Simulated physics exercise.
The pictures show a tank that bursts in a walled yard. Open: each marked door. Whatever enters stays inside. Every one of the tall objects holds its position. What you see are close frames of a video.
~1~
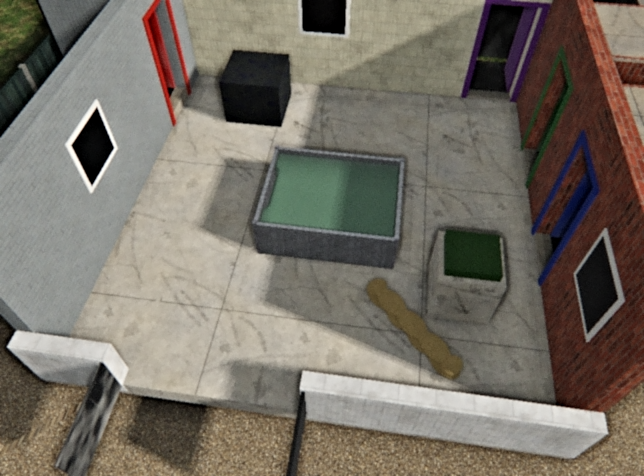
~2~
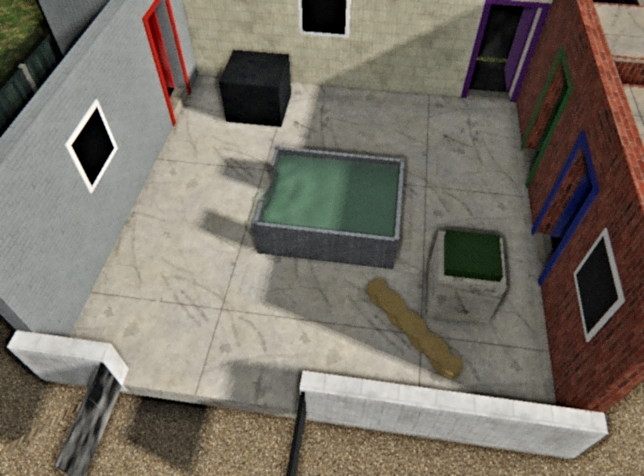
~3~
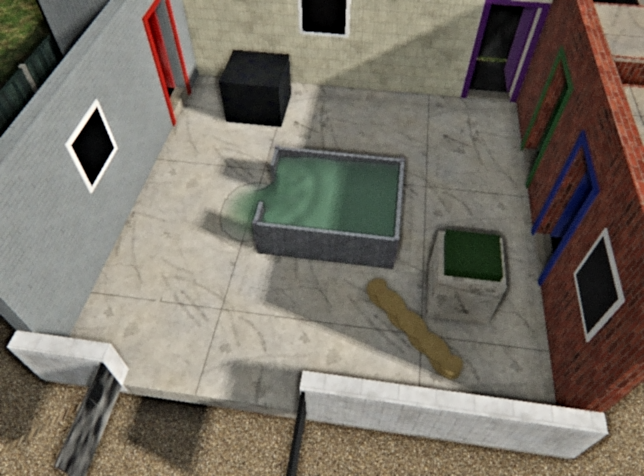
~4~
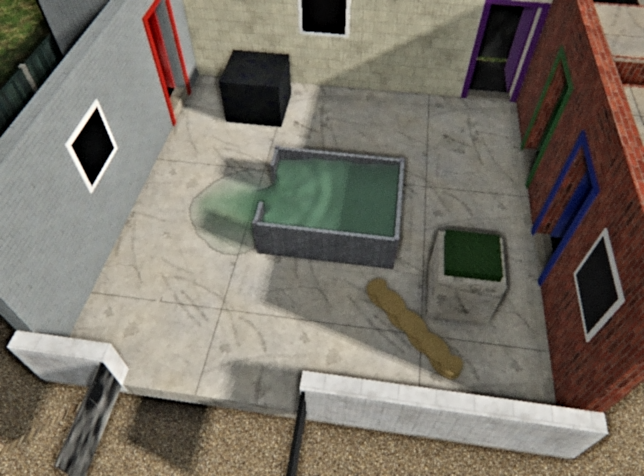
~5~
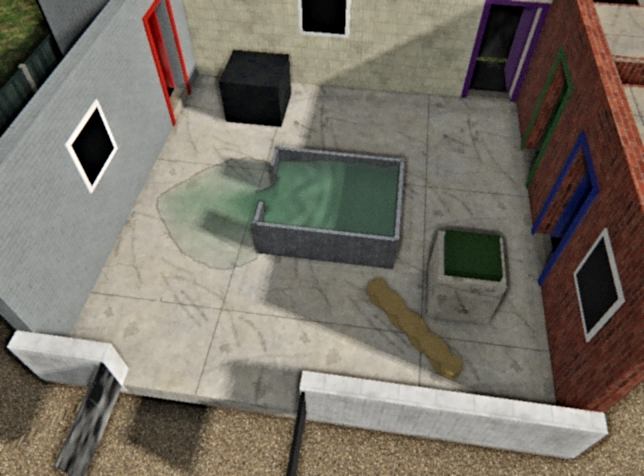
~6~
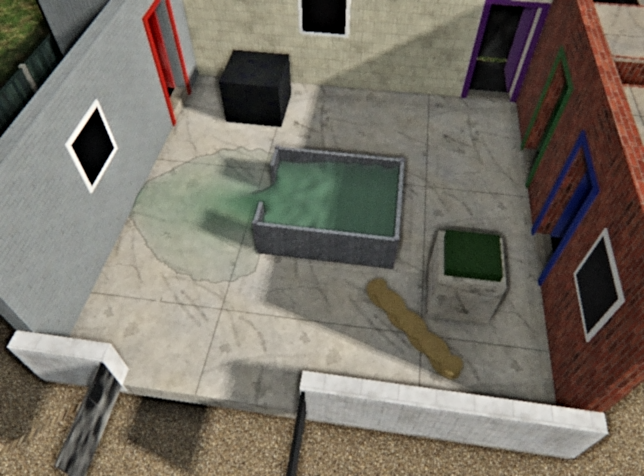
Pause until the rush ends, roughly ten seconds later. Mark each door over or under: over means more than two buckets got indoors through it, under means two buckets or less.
Purple door - under, red door - under, green door - under, blue door - under.
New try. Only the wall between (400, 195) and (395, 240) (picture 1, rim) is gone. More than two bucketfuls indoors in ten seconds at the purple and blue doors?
Purple door: Above the limit; blue door: Above the limit.
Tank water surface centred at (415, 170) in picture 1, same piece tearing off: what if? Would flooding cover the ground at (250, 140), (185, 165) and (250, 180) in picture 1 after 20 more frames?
Taking the three spots in turn, I'd say drenched, then drenched, then drenched.
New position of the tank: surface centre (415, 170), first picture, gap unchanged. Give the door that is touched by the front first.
The red door.
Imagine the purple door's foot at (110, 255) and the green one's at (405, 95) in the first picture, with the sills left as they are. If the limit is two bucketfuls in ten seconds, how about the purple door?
Purple door: Gets flooded.
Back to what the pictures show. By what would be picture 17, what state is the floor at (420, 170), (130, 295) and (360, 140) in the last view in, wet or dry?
Result, in the order given: Not wetted / wetted / not wetted.
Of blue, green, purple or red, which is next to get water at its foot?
If you ask me, it's the red-painted one.
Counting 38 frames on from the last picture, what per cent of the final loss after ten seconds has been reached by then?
Near 50 in a hundred.
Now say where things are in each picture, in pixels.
In the first picture, still water in the open tank at (332, 193).
In the second picture, the front is at a hidden place, out from the gap at (271, 203).
In the third picture, water pours out at (271, 205) and has run to (235, 194).
In the fourth picture, water pours out at (271, 205) and has run to (199, 198).
In the fifth picture, the front is at (167, 195), out from the gap at (271, 205).
In the sixth picture, the front is at (144, 187), out from the gap at (271, 204).
A moment on, water covers 20 % of the floor; the purple door not reached, the red door not reached, the green door not reached, the blue door not reached.
Next, water covers 25 % of the floor; the purple door not reached, the red door wet at the sill, nothing in, the green door not reached, the blue door not reached.
Then, water covers 35 % of the floor; the purple door not reached, the red door wet at the sill, nothing in, the green door not reached, the blue door not reached.
Later, water covers 65 % of the floor; the purple door wet at the sill, nothing in, the red door wet at the sill, nothing in, the green door not reached, the blue door not reached.
In the end, water covers 90 % of the floor; the purple door wet at the sill, nothing in, the red door wet at the sill, nothing in, the green door wet at the sill, nothing in, the blue door wet at the sill, nothing in.
